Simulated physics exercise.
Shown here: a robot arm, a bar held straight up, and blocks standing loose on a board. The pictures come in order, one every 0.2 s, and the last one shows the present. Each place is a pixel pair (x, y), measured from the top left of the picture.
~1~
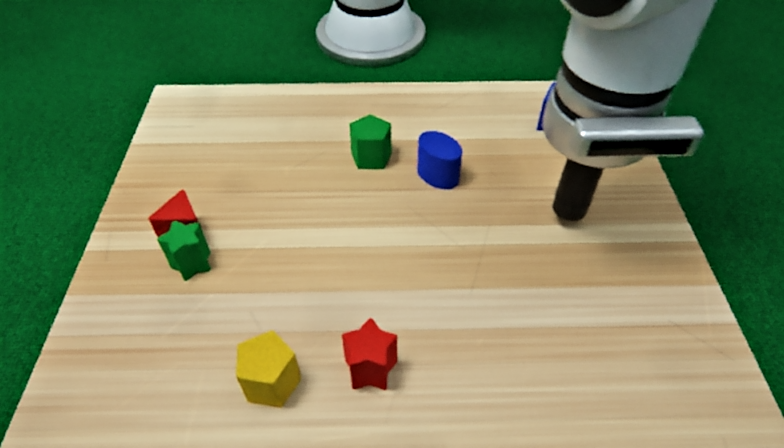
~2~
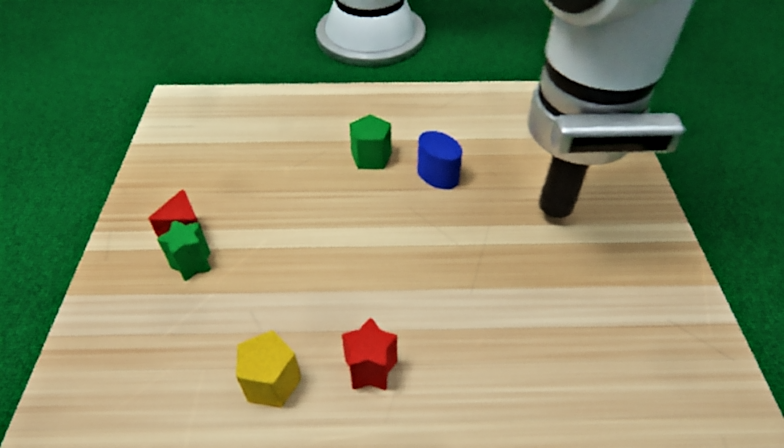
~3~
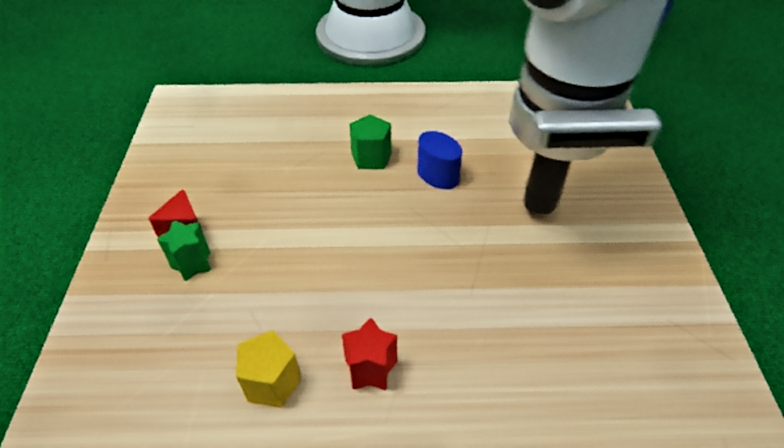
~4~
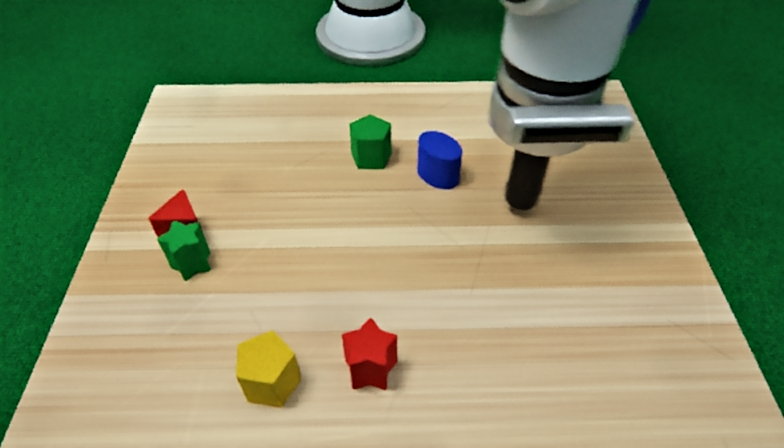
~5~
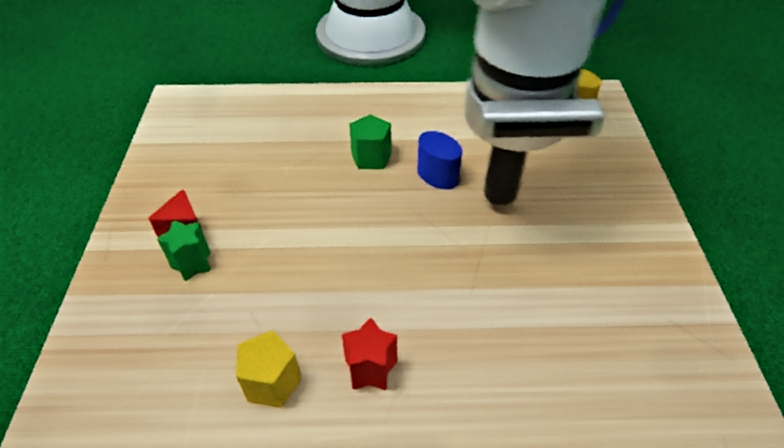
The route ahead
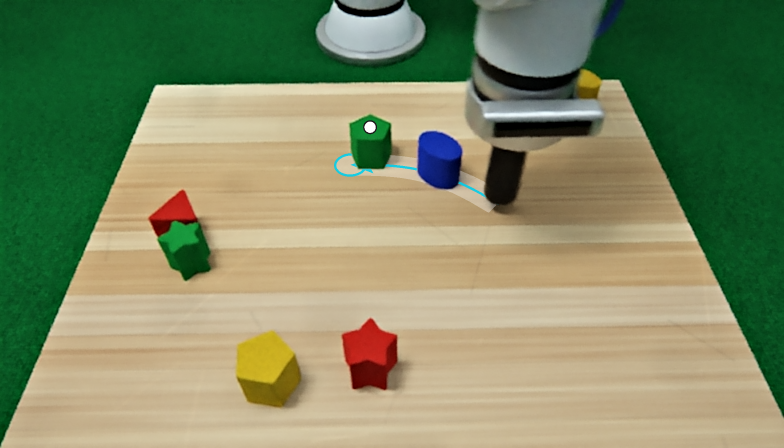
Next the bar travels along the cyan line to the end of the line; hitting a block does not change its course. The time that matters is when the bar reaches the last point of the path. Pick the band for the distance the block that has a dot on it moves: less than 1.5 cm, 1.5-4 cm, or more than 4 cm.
Offset: Above 4 cm.
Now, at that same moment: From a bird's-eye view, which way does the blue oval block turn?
It swings round clockwise.
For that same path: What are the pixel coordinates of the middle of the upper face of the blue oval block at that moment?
The centre of its top face lies at (383, 111).
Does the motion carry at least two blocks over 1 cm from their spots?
It seems so.
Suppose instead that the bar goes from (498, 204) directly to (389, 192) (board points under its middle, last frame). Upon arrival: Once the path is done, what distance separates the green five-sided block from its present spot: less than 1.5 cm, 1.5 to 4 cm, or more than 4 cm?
It will fall in the lowest band, under 1.5 cm.
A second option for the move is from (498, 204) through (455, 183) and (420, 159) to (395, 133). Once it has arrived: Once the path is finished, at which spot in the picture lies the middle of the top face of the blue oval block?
Located at (362, 92).
Drawn move, from (498, 204) by way of (452, 180) and (402, 167) to (351, 165); the dot is on the green five-sided block.
The first path, step by step. One third of the way, bar at (453, 171); blue oval block at (420, 134).
Two thirds of the way, bar at (402, 158); green five-sided block at (352, 124), turned 35° anticlockwise; blue oval block at (388, 115), turned 60° clockwise.
At the end, bar at (350, 156); green five-sided block at (324, 119), turned 30° anticlockwise; blue oval block at (383, 111), turned 85° clockwise.
